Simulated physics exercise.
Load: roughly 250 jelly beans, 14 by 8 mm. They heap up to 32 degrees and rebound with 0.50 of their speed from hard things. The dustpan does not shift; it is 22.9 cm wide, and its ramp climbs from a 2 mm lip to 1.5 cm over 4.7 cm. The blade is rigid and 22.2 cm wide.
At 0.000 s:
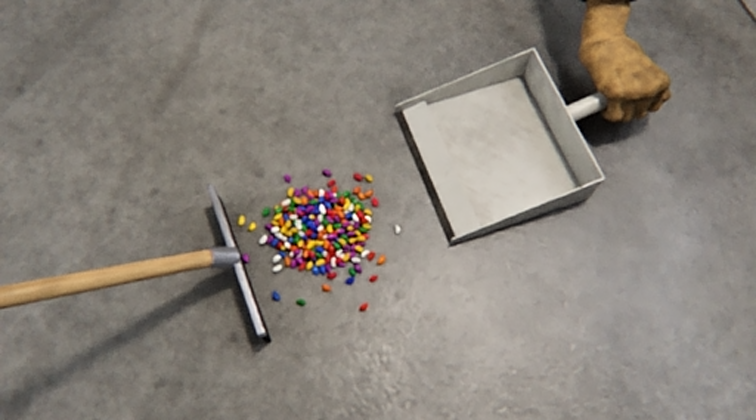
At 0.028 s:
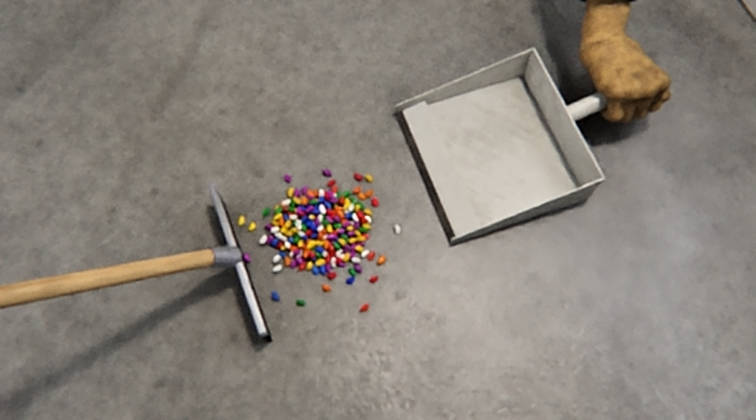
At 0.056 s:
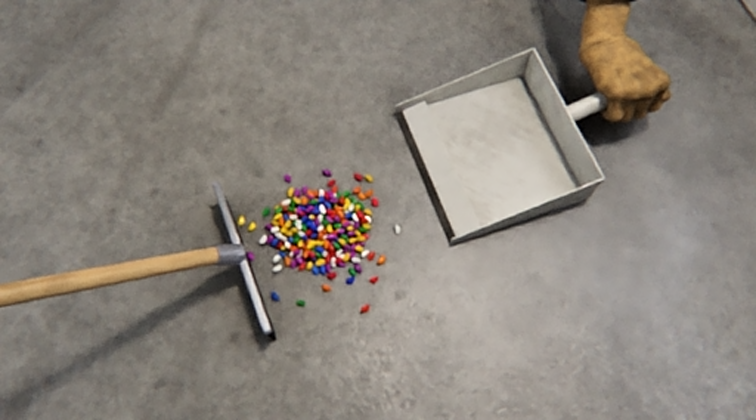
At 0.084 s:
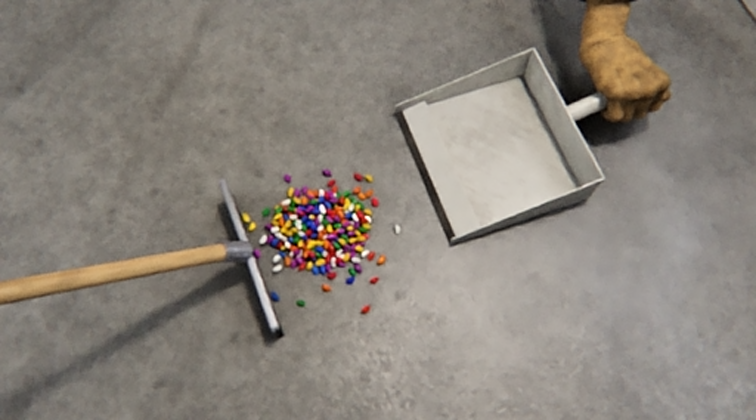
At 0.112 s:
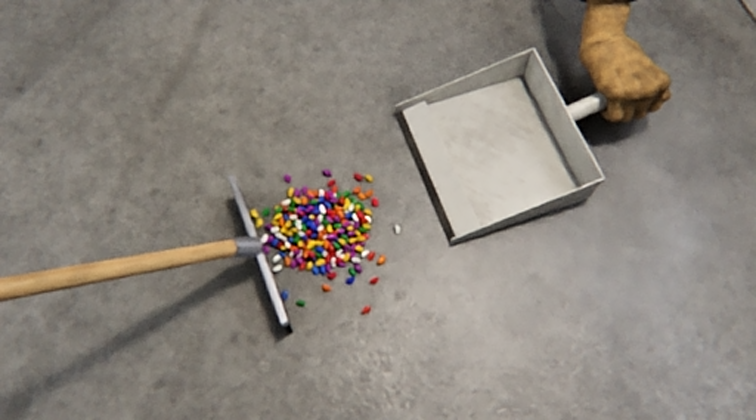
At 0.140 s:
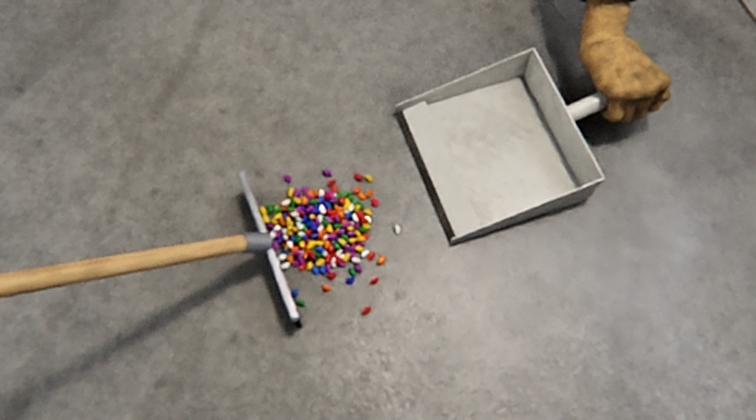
At first, a wooden-handled blade rests just left of a loose pile of colourful jelly beans on a grey floor, while a gloved hand grips a dustpan at upper right. The blade then slides slowly rightward, meeting the nearest beans and nudging the pile's left edge as the dustpan stays still.
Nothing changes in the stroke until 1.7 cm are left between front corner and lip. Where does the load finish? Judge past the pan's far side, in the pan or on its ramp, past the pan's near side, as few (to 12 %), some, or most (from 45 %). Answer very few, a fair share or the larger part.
Far side: Very few, pan: The larger part, near side: Very few.
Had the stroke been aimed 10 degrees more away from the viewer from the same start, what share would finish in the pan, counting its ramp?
In that case some 50 per cent.
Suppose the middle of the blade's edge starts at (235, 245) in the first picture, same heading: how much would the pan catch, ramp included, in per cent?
Some 50 per cent.
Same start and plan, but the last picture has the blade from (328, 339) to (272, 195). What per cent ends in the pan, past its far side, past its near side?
Pan 20, far 0, near 25.
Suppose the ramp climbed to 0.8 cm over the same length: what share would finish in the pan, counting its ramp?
Then about 55 per cent.
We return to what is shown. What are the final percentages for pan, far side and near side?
Far side 5, pan 50, near side 5.
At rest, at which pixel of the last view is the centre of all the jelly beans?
Near (429, 177).
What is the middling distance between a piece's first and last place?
About 18 cm.
After 0.36 s, middle of the blade 13 cm from the lip; 0 % over the lip, far side 0 %, near side 5 %.
After 0.50 s, middle of the blade 6 cm from the lip; 5 % over the lip, far side 0 %, near side 5 %.
Then, at 0.77 s, middle of the blade 2 cm from the lip; 50 % over the lip, far side 5 %, near side 5 %.
At rest (2.1 s), far side 5 %, pan 50 %, near side 5 %, in front of the lip or behind the blade 40 %.
